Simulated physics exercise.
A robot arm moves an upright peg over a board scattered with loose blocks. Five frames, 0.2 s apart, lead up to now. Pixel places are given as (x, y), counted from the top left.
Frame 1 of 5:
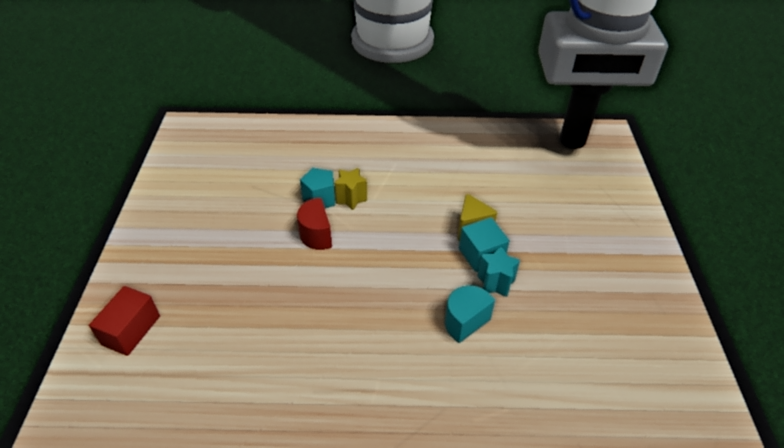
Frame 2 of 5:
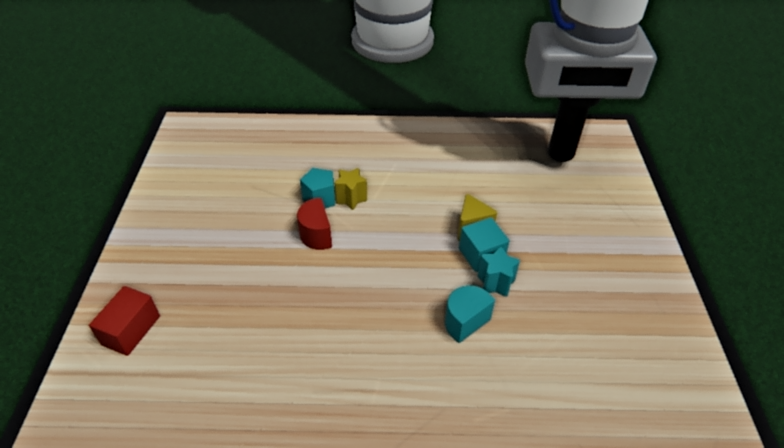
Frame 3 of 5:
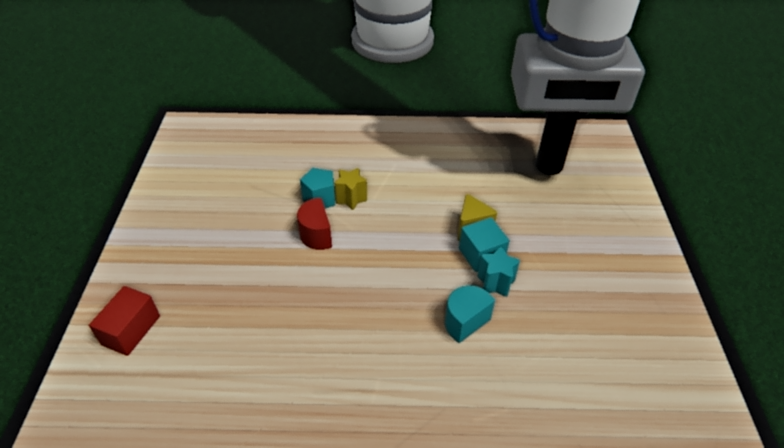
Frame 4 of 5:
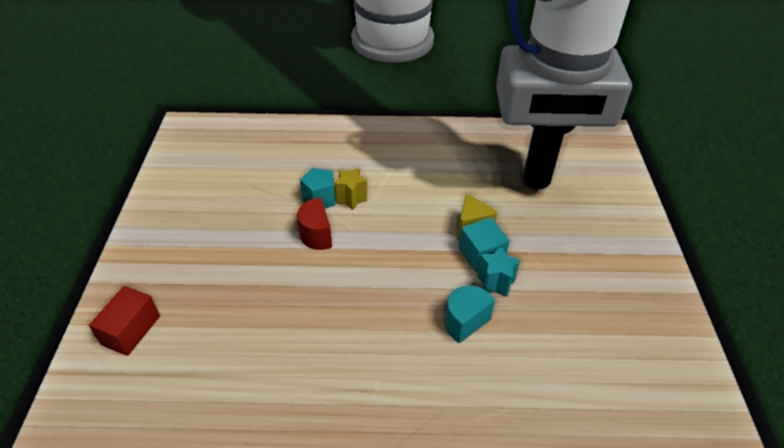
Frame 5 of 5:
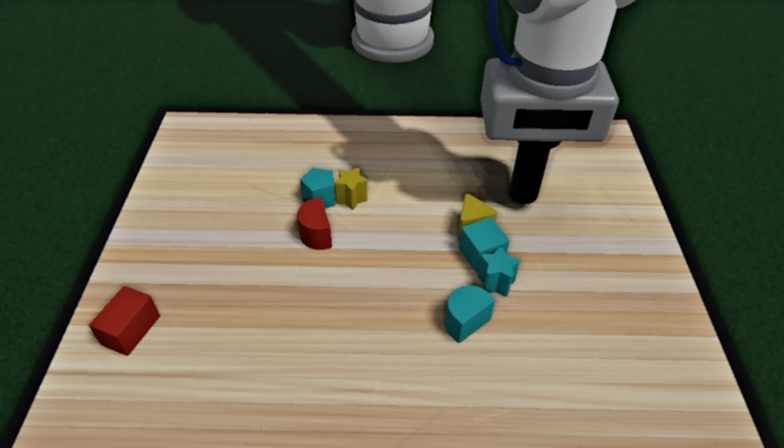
A robot arm holding an upright black peg starts at the upper right of a wooden board and glides a short way down and left in small, steady steps. It draws near the yellow triangle and turquoise blocks, while all the scattered pieces, including the red ones, stay still.
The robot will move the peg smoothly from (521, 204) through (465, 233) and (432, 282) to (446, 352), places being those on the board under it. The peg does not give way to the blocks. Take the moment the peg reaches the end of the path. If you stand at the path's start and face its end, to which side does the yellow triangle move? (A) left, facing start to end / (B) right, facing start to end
Letter B.
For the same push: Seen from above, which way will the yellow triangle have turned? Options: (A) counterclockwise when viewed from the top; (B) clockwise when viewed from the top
Letter B.
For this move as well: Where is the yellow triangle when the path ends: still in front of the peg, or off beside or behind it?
It is off to the side or behind.
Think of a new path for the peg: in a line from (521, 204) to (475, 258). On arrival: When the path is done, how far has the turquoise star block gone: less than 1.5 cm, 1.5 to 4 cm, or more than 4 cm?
The answer will be the short band, under 1.5 cm.
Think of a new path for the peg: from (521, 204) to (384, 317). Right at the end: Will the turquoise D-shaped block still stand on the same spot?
Short answer: No.
What follows on the original path. One third of the way, peg (466, 224); yellow triangle (446, 226), turned 15° anticlockwise; turquoise square (485, 236).
Two thirds of the way, peg (433, 274); yellow triangle (403, 258), turned 45° clockwise; turquoise square (483, 239), turned 20° anticlockwise; turquoise star block (506, 265).
At the end, peg (447, 343); turquoise D-shaped block (484, 315), turned 50° anticlockwise; yellow triangle (403, 259), turned 50° clockwise; turquoise square (483, 239), turned 20° anticlockwise; turquoise star block (506, 265).
